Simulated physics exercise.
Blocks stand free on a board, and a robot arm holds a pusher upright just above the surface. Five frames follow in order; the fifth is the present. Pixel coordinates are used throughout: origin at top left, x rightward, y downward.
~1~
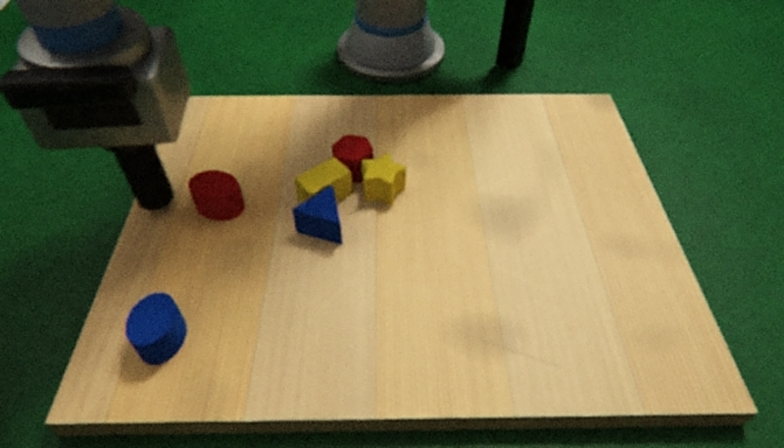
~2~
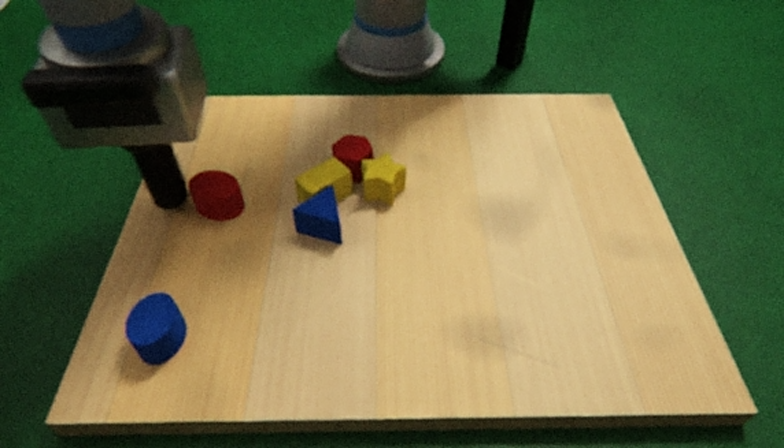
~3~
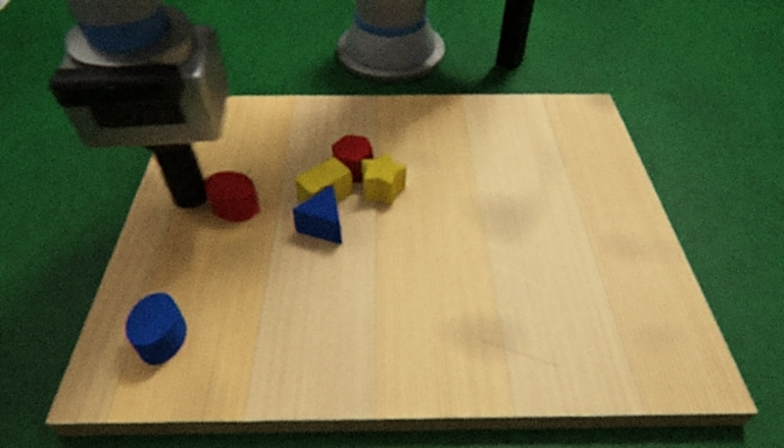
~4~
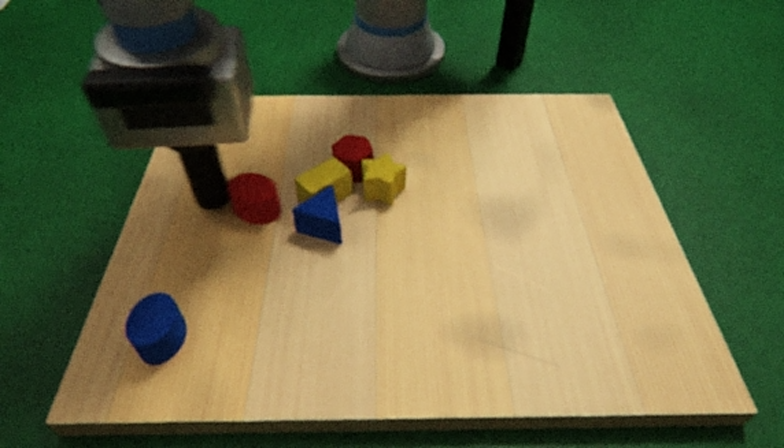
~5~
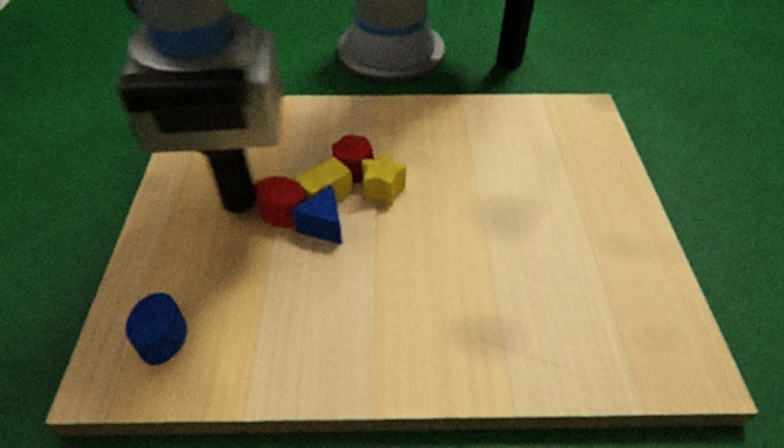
A robot arm moved its black pusher right across the wooden board, reached the red oval block, and slid it over beside the blue triangular and yellow rectangular blocks, which stayed still.
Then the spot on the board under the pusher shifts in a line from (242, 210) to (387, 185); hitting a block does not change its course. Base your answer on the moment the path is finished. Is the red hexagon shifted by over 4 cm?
No, that is not what happens.
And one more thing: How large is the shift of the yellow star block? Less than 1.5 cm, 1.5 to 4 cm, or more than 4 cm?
Offset: Above 4 cm.
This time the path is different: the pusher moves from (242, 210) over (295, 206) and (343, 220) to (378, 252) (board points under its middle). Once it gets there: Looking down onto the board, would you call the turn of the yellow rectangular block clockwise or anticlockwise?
Seen from above, its turn is counter-clockwise.
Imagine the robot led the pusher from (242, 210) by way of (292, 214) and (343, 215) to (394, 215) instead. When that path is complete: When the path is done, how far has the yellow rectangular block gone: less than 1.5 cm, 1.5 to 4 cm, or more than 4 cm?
It ends over 4 cm away.
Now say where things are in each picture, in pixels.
The first picture shows lower end of the pusher (156, 198), tops of blocks, red oval (213, 183), blue triangular piece (321, 205), yellow rectangular block (323, 174), red hexagon (352, 147), yellow star block (382, 168).
The second picture shows pusher (172, 197), blocks as before.
The third picture shows pusher (191, 197), red oval (229, 184).
The fourth picture shows pusher (214, 198), red oval (252, 187).
The fifth picture shows pusher (240, 201), red oval (279, 190), blue triangular piece (321, 205), yellow rectangular block (323, 174), red hexagon (352, 147), yellow star block (382, 168).
What follows on the original path. One third of the way, pusher (291, 193); red oval (319, 197), turned 55° clockwise; blue triangular piece (342, 221); yellow rectangular block (350, 176), turned 60° anticlockwise; red hexagon (358, 143); yellow star block (386, 166).
Two thirds of the way, pusher (341, 185); red oval (336, 201), turned 105° clockwise; blue triangular piece (347, 231); yellow rectangular block (382, 182), turned 80° anticlockwise; red hexagon (358, 143); yellow star block (404, 162), turned 25° anticlockwise.
At the end, pusher (387, 177); red oval (336, 201), turned 105° clockwise; blue triangular piece (347, 231); yellow rectangular block (406, 186), turned 20° anticlockwise; red hexagon (360, 142), turned 15° anticlockwise; yellow star block (428, 159), turned 60° anticlockwise.
